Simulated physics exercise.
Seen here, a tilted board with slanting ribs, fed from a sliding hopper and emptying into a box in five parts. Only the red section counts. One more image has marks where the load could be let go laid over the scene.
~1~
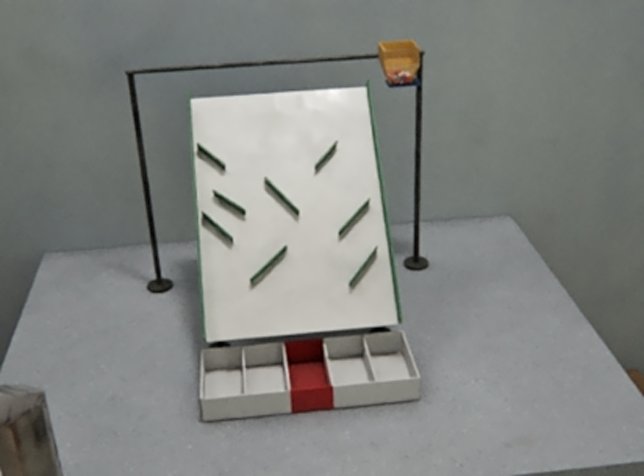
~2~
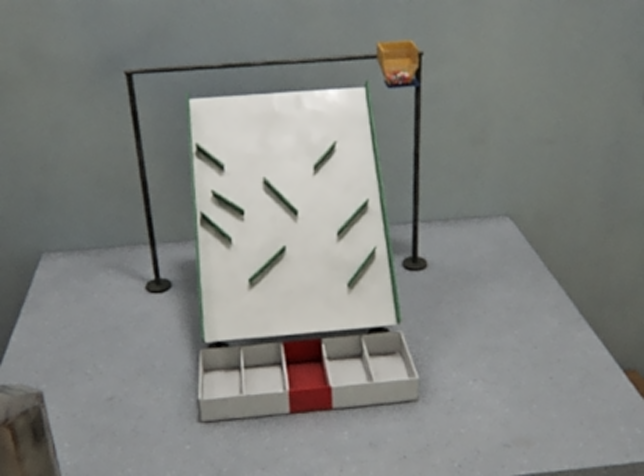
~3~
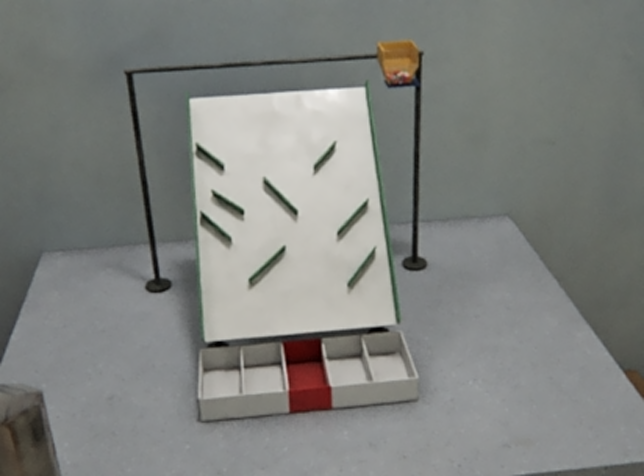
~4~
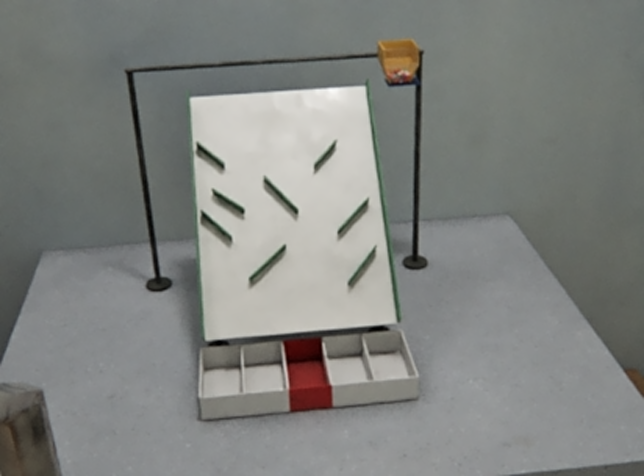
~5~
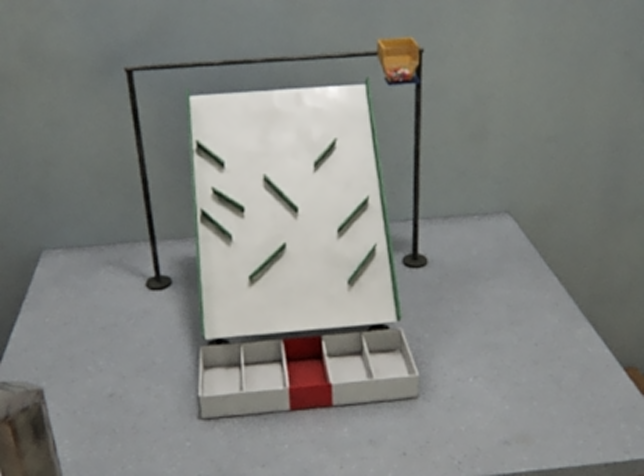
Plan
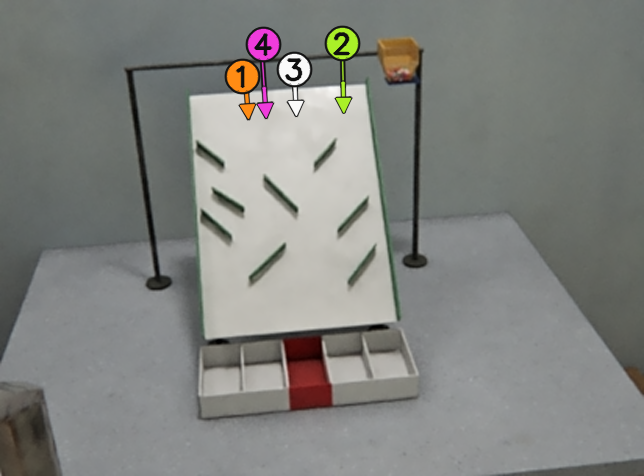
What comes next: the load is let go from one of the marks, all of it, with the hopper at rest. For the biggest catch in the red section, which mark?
I would pick mark 2.
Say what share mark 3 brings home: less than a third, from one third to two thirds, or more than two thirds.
Less than a third.
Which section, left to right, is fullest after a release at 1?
The first from the left.
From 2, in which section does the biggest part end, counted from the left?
The third from the left.
On the marked copy, mark 1 meets the board at (248, 113); mark 2 meets the board at (343, 107); mark 3 meets the board at (296, 110); mark 4 meets the board at (265, 112).
For mark 1, a stray few in the red section, most in other sections, a small part outside the box.
For mark 2, about a third in the red section, about a third in other sections, about a quarter outside the box.
For mark 3, about a quarter in the red section, about half in other sections, about a quarter outside the box.
For mark 4, about a quarter in the red section, about half in other sections, about a quarter outside the box.
